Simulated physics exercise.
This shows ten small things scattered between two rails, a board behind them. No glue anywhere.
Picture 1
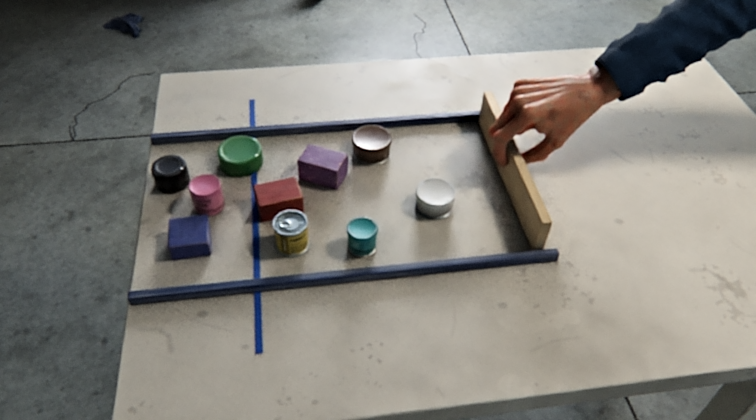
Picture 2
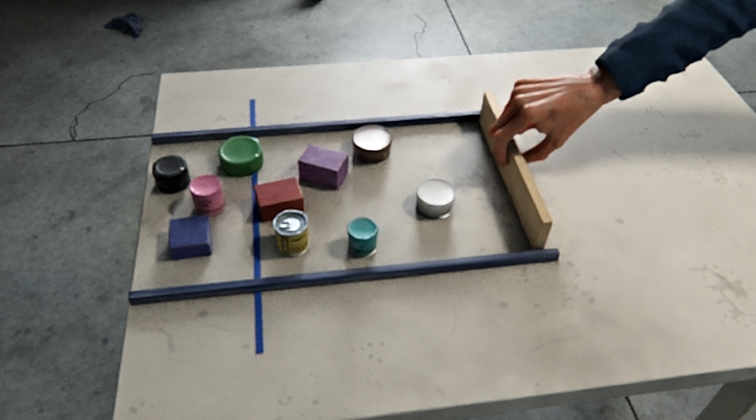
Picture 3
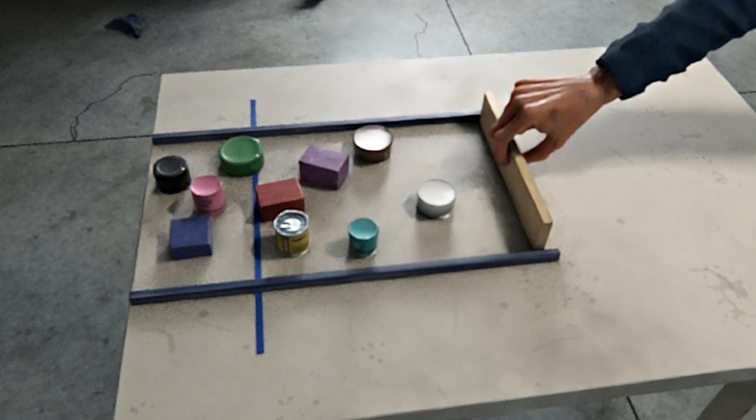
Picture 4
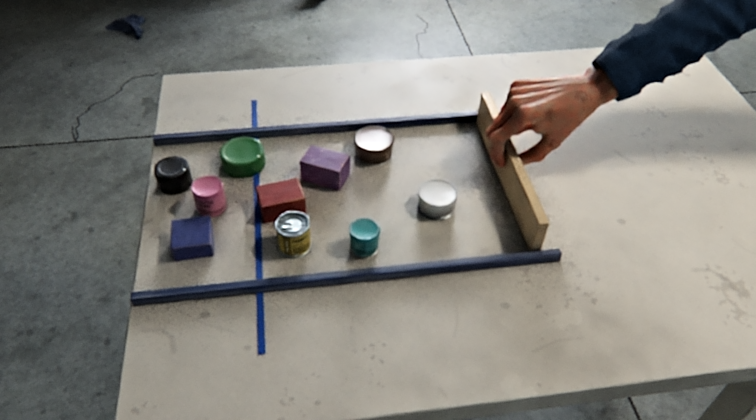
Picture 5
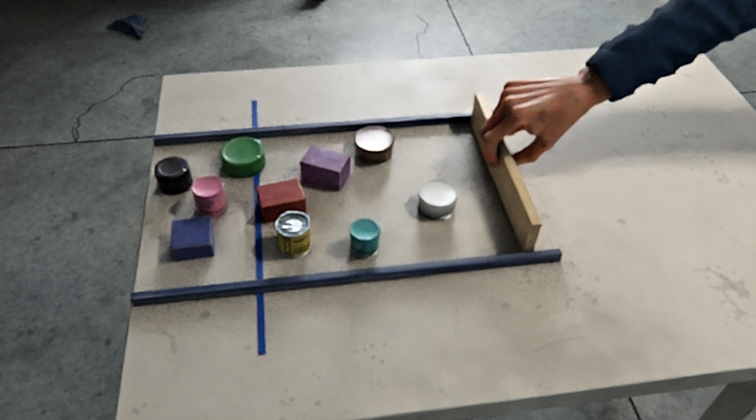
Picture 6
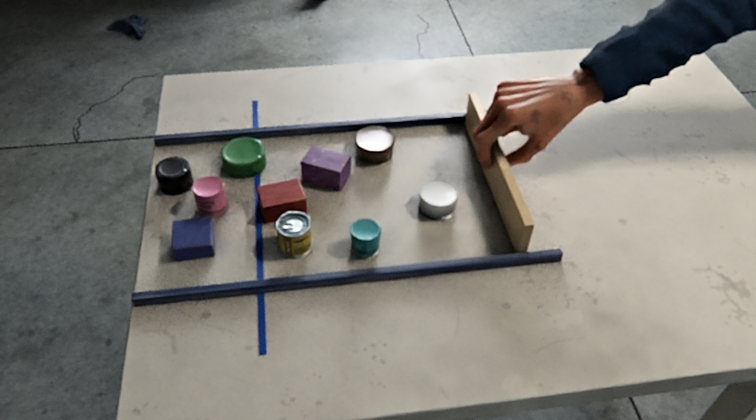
A hand in a dark blue sleeve grips a wooden board standing across two dark rails on a pale tabletop, seen from above at an angle. Between the rails sit black, green and pink round items at left, blue, red and purple blocks, yellow and teal pots, a brown pot and a white tin. The hand slides the board slightly left, touching nothing, while the objects stay put.
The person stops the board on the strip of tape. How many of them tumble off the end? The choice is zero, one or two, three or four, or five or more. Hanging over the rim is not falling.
As it turns out, the number that fall off is zero.
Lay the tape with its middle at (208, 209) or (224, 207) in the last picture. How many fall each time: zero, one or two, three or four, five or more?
In that order: 1 or 2; 1 or 2.
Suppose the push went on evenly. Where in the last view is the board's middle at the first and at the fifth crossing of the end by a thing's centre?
At (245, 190) for the first, at (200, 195) for the fifth.
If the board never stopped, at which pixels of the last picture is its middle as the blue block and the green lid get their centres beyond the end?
For the blue block at (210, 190), for the green lid at (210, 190).
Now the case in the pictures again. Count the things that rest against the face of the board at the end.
4 of them.
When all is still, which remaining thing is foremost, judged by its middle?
It is the black lid.
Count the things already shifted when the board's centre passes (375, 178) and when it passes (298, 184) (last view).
At the one place 2, at the other 8.
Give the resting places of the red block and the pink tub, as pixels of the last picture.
The red block stops around (203, 207); the pink tub around (169, 197).
Early on, none off yet; black lid at rest near (174, 176); blue block at rest near (194, 238); pink tub at rest near (210, 197).
Finally, the number that fall off is zero.
